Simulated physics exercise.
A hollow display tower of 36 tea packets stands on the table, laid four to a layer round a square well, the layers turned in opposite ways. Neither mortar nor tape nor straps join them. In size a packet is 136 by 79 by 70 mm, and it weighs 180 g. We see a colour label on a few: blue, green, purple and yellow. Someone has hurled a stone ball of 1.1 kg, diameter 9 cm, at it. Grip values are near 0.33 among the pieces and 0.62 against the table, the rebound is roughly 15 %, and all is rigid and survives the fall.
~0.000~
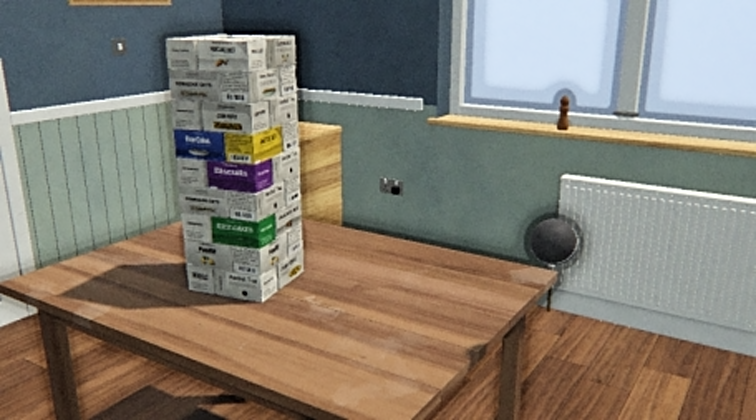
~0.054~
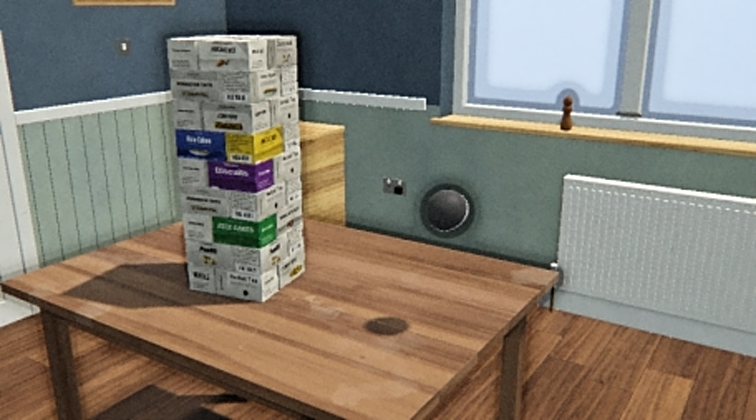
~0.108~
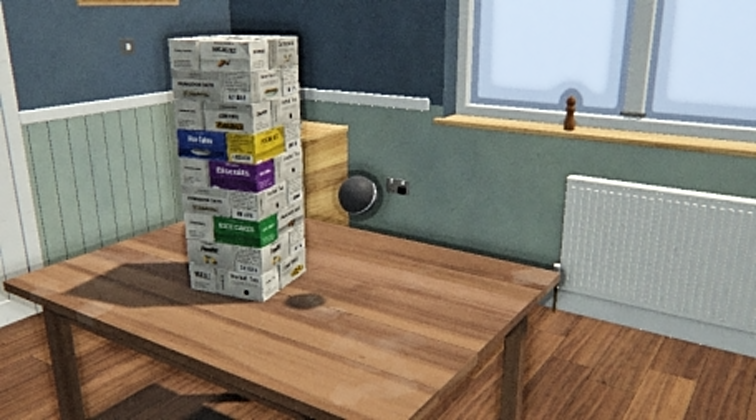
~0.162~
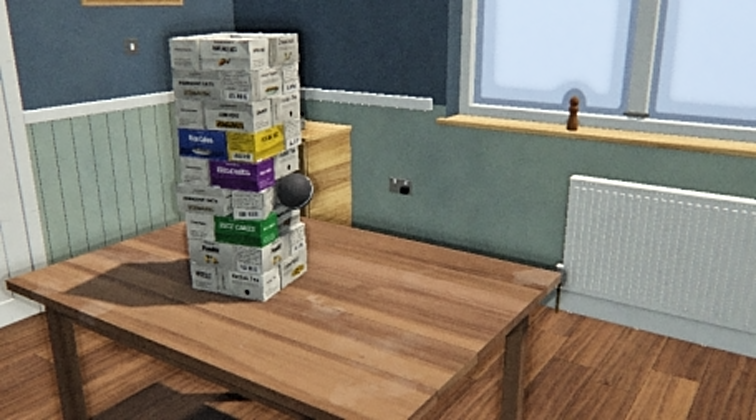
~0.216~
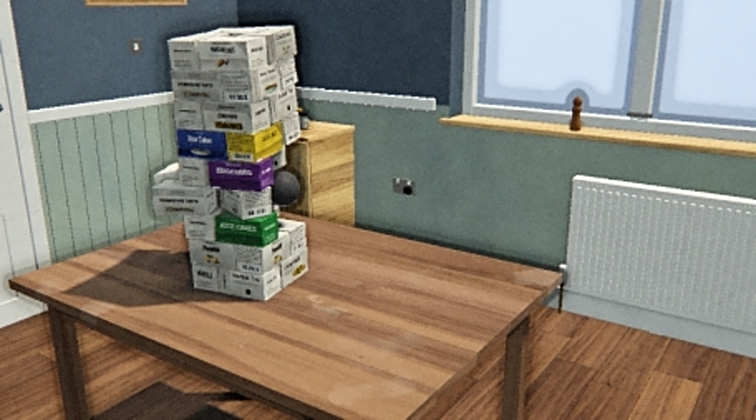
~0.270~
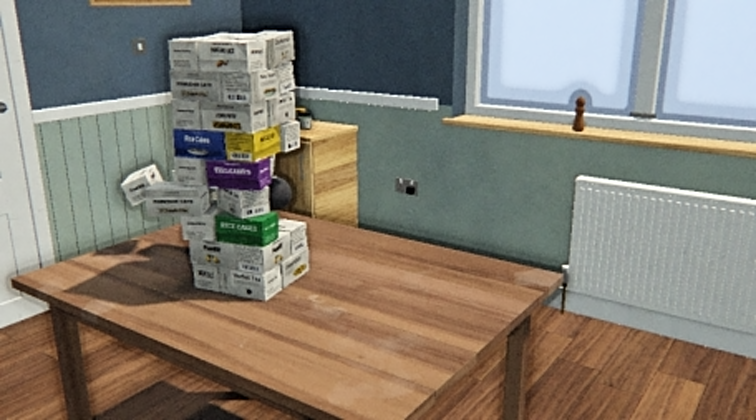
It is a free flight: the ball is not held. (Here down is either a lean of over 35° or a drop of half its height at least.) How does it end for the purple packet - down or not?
It keeps aloft.
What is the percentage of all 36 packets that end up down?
It works out at roughly 70 per cent.
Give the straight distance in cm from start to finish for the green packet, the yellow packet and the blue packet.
Displacements: Green = 0, yellow = 22, blue = 42 (cm).
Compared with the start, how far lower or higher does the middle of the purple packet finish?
It finishes some 0 cm lower than at the start.
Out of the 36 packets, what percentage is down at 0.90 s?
65 percent by then.
By 0.42 s, ball still moving; 6 of the 36 packets down; purple packet moved 19 mm; yellow packet tilted 12°.
By 0.66 s, ball still moving; 22 of the 36 packets down; purple packet moved 16 mm; yellow packet tilted 62°, 48 mm lower.
By 0.90 s, ball still moving; 24 of the 36 packets down; purple packet moved 17 mm; blue packet on its side.
By 1.30 s, ball still moving; 26 of the 36 packets down; purple packet moved 17 mm; blue packet upside down.
When it is over (1.8 s), ball rolling away; 26 of the 36 packets down; purple packet moved 17 mm; blue packet upside down; yellow packet on its side. In pixels of the last frame, middles, purple packet near (238, 173), blue packet near (248, 209).
